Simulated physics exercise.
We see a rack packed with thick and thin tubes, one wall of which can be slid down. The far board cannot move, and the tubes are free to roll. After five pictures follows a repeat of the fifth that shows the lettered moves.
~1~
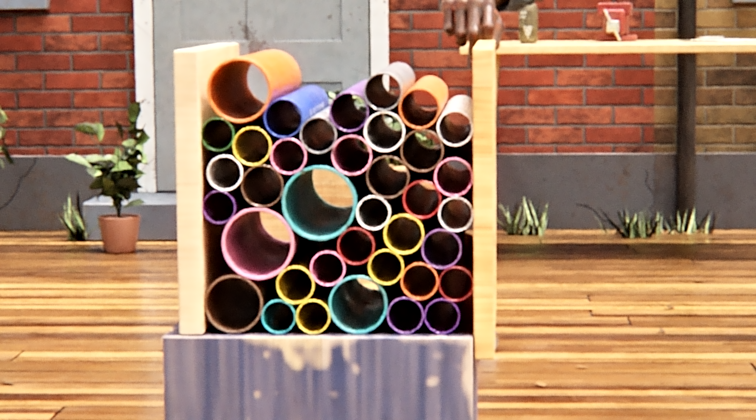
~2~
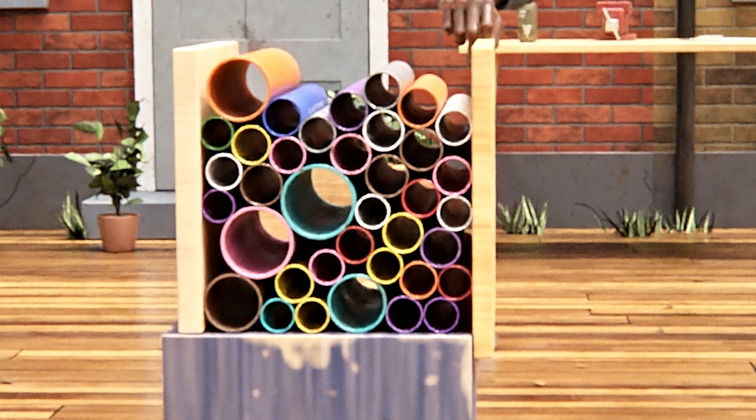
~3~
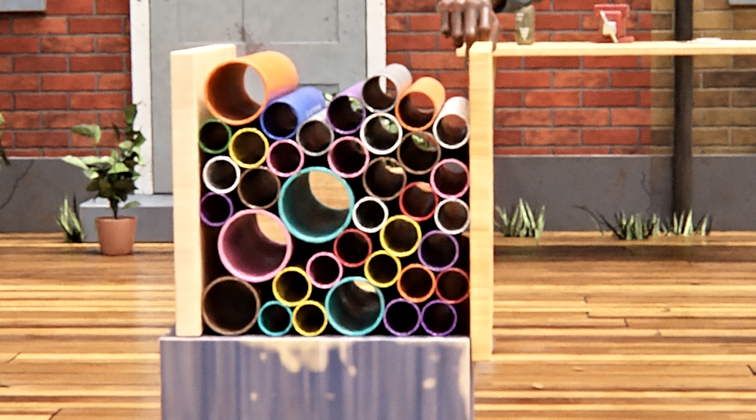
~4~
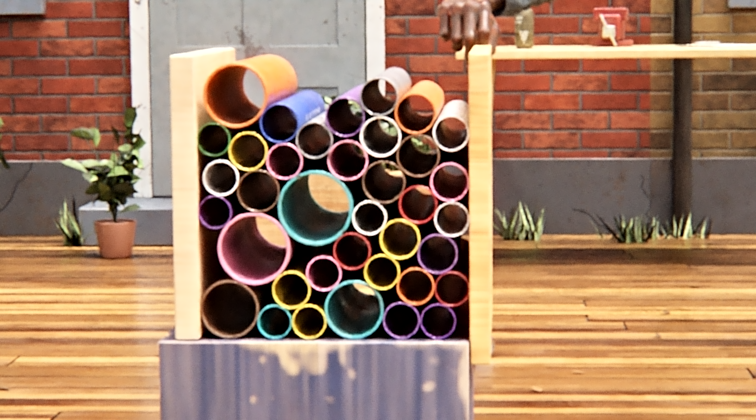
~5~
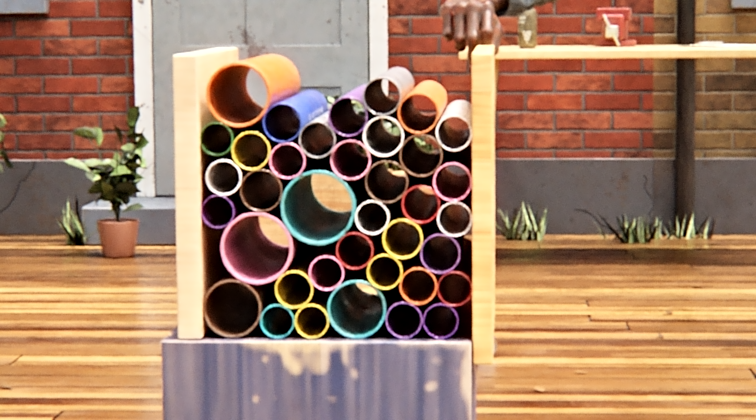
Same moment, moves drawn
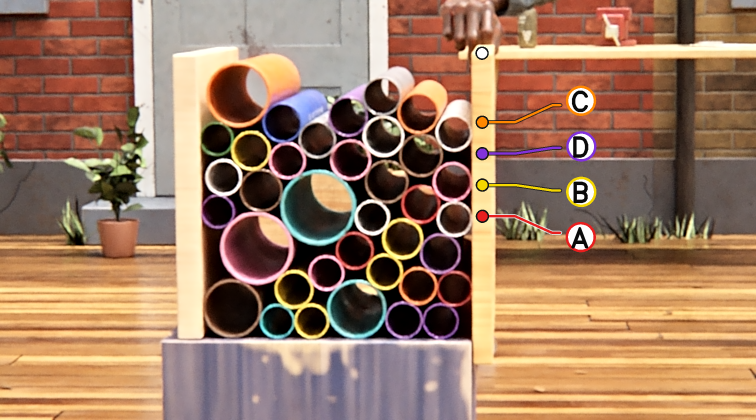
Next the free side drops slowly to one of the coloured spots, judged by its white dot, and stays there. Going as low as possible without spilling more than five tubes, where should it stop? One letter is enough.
The last mark within the limit is B.
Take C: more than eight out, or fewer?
Fewer than eight.
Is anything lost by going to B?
At B: Yes.
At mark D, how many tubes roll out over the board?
With D, none.
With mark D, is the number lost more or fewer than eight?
Fewer than eight.
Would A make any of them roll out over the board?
Yes.
On the marked copy, A at (482, 216); B at (482, 185); C at (482, 122); D at (482, 154); the white dot at (482, 53).
Following B. Soon after the start, top of the board (472, 117).
Later, top of the board (472, 184).
In the end, top of the board (472, 184), three out over the board.
As for the rest, A more than five out over the board; C none out over the board; D none out over the board.
